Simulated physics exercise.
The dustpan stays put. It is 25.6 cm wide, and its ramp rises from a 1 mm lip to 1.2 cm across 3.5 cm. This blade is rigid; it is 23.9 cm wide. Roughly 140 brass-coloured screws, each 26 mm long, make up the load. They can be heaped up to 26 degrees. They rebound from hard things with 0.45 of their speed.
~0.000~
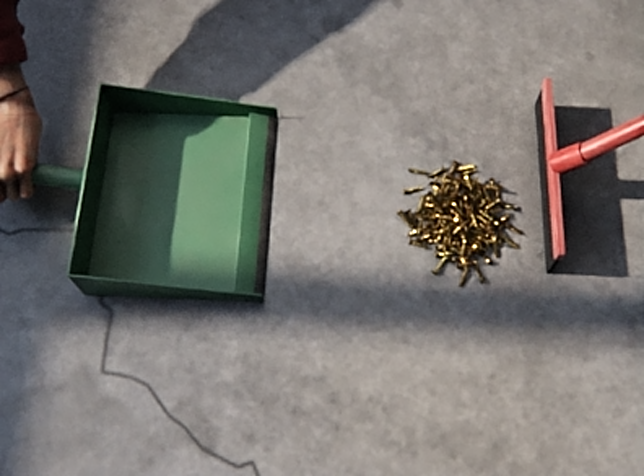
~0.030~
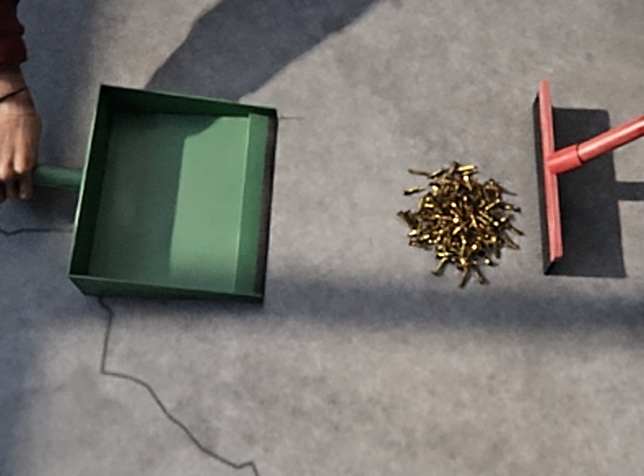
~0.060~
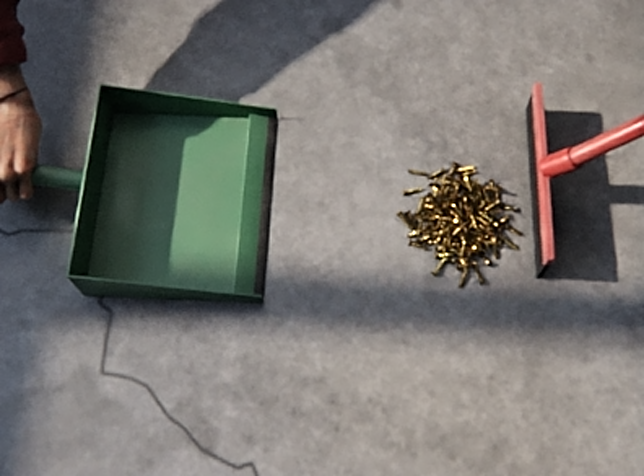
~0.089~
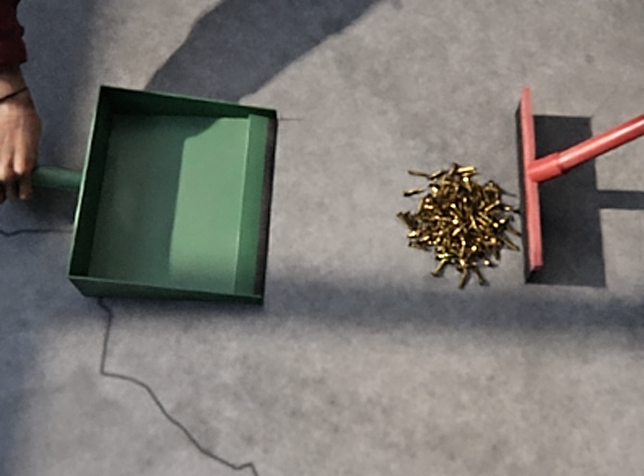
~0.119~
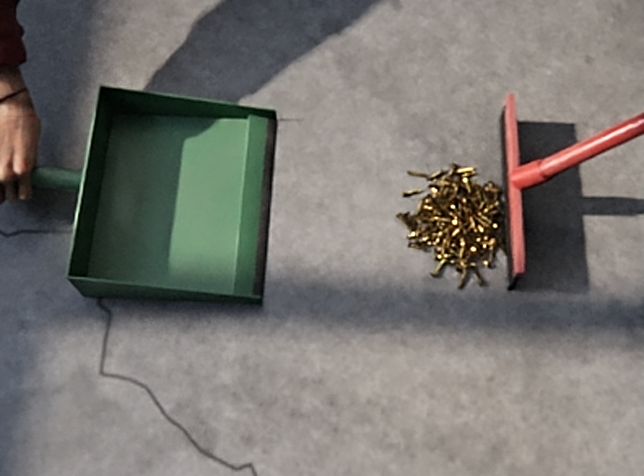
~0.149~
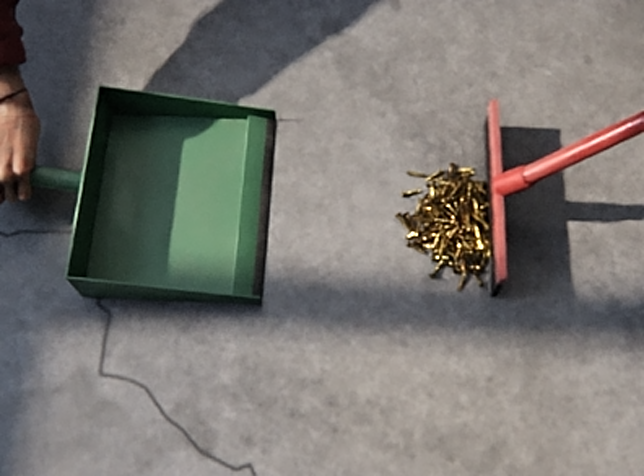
In this clip, a hand holds a green dustpan still on a grey floor while a red-handled pusher slides left toward a pile of brass-coloured screws, meets its right edge and presses the nearest pieces together.
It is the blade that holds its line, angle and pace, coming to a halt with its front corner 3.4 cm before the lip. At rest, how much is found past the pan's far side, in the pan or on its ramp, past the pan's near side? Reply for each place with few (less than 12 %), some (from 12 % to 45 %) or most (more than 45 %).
Far side - few; pan - some; near side - some.
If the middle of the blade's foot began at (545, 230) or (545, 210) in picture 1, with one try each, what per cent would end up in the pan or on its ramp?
The two tries give some 15 % and some 20 %.
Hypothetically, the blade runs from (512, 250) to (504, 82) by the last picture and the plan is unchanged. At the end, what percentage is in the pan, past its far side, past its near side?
Pan 20; far 0; near 0.
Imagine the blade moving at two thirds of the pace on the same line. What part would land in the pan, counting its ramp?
Then near 20 in a hundred.
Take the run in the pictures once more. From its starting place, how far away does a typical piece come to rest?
Median: Approx. 24 cm.
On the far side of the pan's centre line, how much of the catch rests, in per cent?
Something like 10 per cent of the catch.
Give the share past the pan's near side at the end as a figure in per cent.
Roughly 20 %.
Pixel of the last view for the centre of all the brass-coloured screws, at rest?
About (268, 263).
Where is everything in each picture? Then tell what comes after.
In the first picture, blade from (559, 255) to (546, 86), moved 0.0 cm, 0 of the pieces shifted so far; middle of the pieces at (456, 221); pan at (169, 202).
In the second picture, blade from (556, 257) to (544, 87), moved 0.3 cm, 0 of the pieces shifted so far; middle of the pieces at (456, 222).
In the third picture, blade from (548, 260) to (537, 90), moved 1.3 cm, 0 of the pieces shifted so far; middle of the pieces at (456, 222).
In the fourth picture, blade from (536, 266) to (525, 95), moved 2.9 cm, 0 of the pieces shifted so far; middle of the pieces at (455, 223).
In the fifth picture, blade from (519, 273) to (509, 101), moved 5.0 cm, 5 of the pieces shifted so far; middle of the pieces at (455, 224).
In the sixth picture, blade from (501, 279) to (493, 107), moved 7.2 cm, 71 of the pieces shifted so far; middle of the pieces at (452, 224); pan at (168, 204). The blade's pace is about 0.73 m/s, heading 24 degrees towards the viewer's side.
After 0.34 s, middle of the blade 15 cm from the lip; 0 % over the lip, far side 0 %, near side 5 %.
After 0.46 s, middle of the blade 7 cm from the lip; 0 % over the lip, far side 0 %, near side 15 %.
After 0.71 s, middle of the blade 4 cm from the lip; 20 % over the lip, far side 0 %, near side 20 %.
At rest (1.4 s), far side 0 %, pan 20 %, near side 20 %, in front of the lip or behind the blade 55 %.
